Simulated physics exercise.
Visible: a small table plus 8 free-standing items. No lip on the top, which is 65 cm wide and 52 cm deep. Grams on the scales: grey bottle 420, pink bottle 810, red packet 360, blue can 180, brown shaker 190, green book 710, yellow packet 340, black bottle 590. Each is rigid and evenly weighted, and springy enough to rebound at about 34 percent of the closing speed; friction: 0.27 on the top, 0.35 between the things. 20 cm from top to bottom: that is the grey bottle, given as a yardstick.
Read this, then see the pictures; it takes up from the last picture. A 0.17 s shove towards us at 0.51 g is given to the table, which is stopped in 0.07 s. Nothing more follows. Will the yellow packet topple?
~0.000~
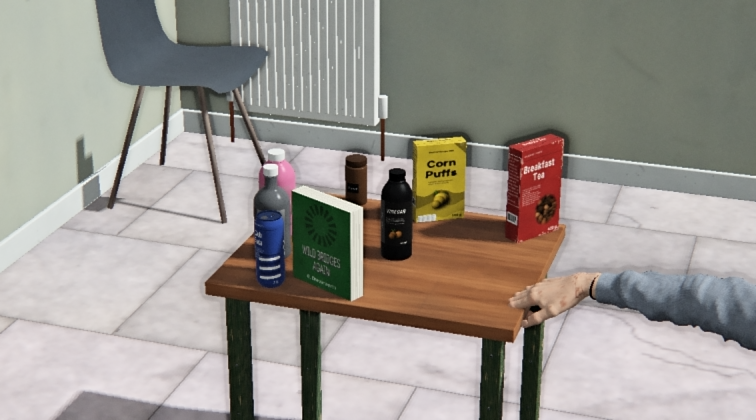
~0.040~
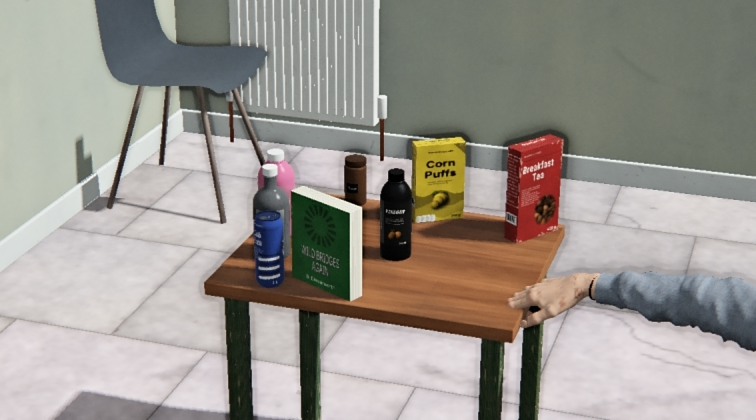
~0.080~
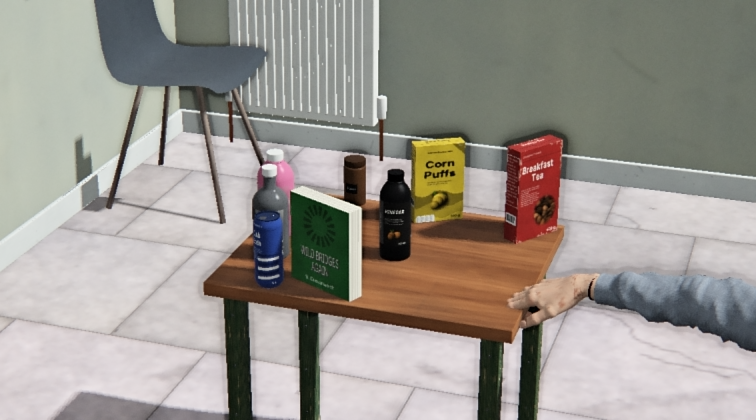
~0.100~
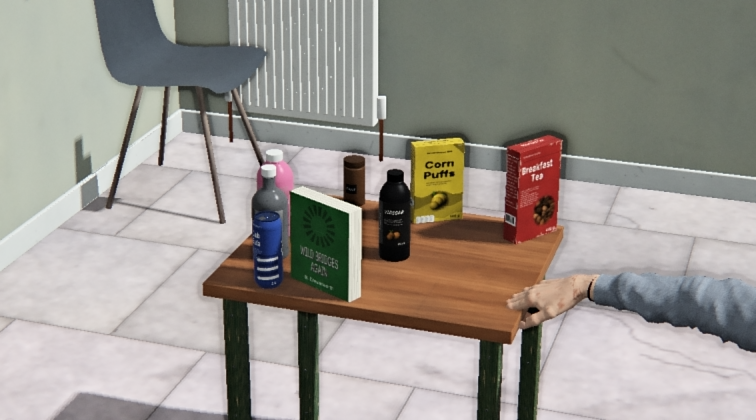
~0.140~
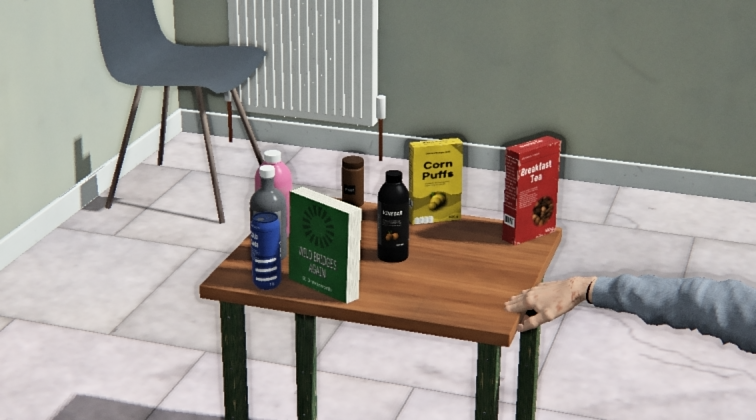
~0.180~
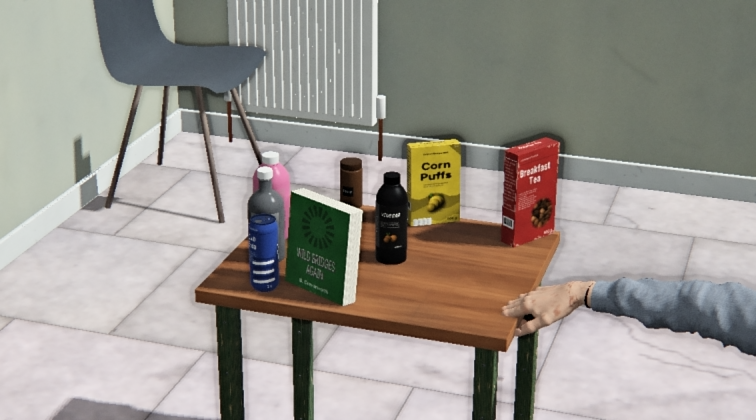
Yes.
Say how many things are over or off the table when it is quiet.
My answer is 3.
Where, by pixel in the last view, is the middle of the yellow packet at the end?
It ends near (436, 249).
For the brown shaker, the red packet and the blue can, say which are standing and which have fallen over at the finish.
Outcome noted - the brown shaker ends up fallen, the red packet survives without falling, the blue can survives without falling.
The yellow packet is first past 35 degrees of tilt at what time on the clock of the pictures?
Around 0.7 seconds.
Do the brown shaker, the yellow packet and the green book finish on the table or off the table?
Observed: Brown shaker exits its support; yellow packet remains in bounds; green book remains in bounds.
After 0.38 s, table along by 10 cm; brown shaker now off the table; yellow packet 5° off upright near (422, 193); green book 53° off upright.
After 0.78 s, table along by 10 cm; yellow packet on its side near (434, 237); green book on its side.
After 1.08 s, table along by 10 cm; yellow packet on its side near (436, 249); green book on its side.
In the end (1.3 s), off the table and tipped over, brown shaker; toppled on the table, green book and yellow packet; the other 5 under 5 cm from the start. At the end, from the last picture's camera, yellow packet near (436, 249).
